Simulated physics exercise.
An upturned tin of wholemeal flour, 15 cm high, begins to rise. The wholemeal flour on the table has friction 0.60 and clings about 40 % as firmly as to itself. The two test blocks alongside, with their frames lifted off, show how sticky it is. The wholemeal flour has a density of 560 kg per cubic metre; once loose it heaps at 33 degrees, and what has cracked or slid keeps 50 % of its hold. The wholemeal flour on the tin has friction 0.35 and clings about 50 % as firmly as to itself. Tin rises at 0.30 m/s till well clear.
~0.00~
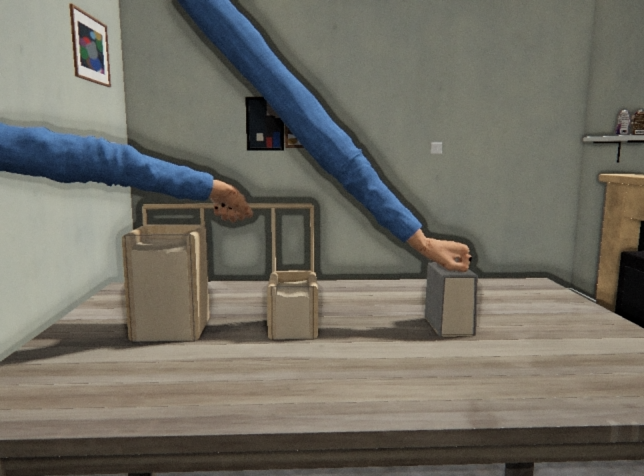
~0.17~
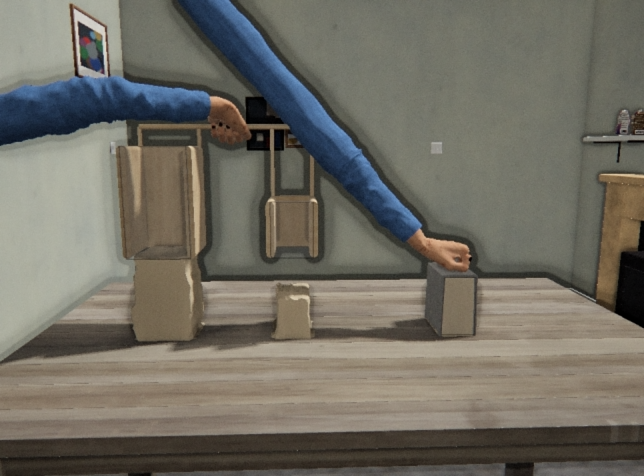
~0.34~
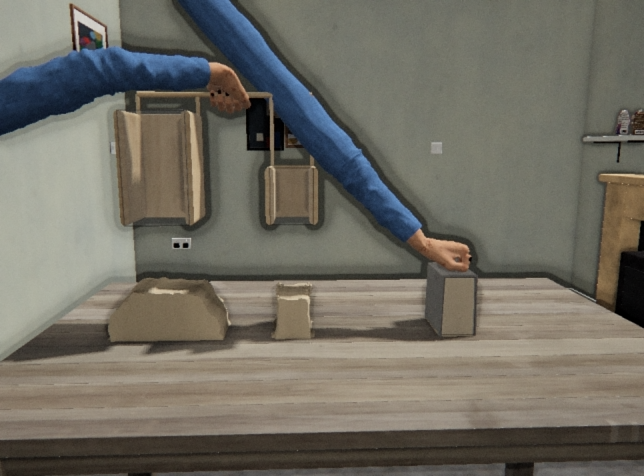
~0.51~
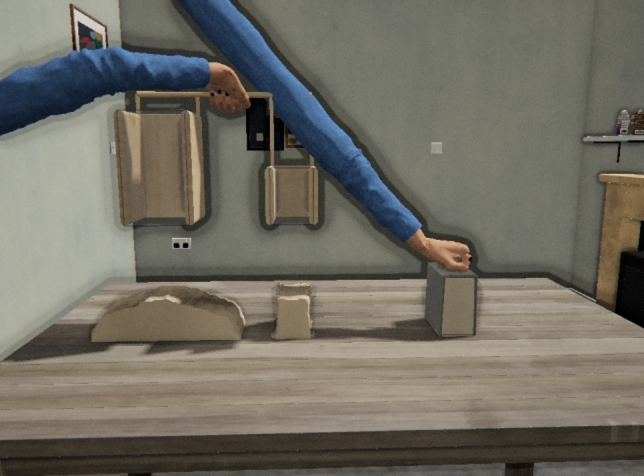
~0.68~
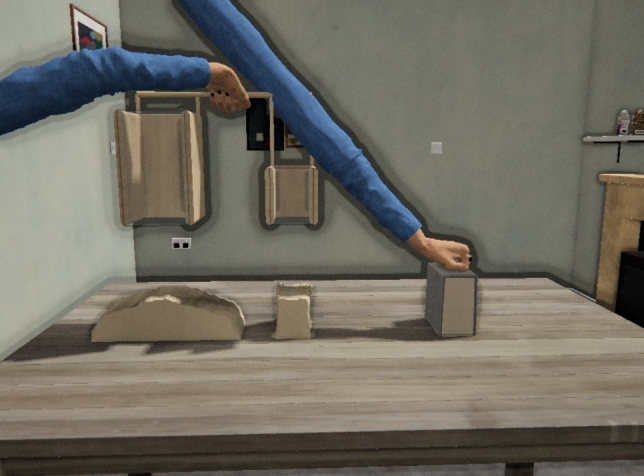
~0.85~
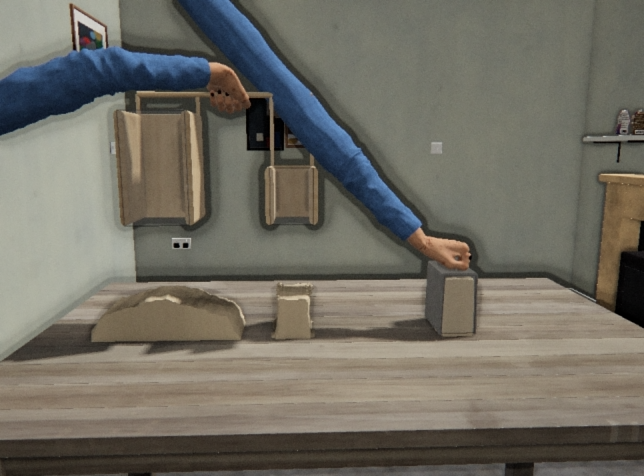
In this clip, a blue-sleeved arm lifts two joined casings off two tan blocks on a table; the taller left block slumps into a low mound, the smaller keeps its shape, and another hand's grey tin barely moves.
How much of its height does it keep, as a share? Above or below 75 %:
Below.
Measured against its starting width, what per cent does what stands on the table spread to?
I'd put it at some 230 %.
After 1.12 s, the tin is up by 8.1 cm.
After 1.45 s, the tin is up by 18 cm; what stands on the table is 49 % of the tin's depth.
After 1.77 s, the tin is up by 27 cm; what stands on the table is 49 % of the tin's depth.
After 2.09 s, the tin is up by 27 cm; what stands on the table is 49 % of the tin's depth.
After 2.19 s, at the end, the tin is up by 27 cm; what stands on the table is 49 % of the tin's depth.
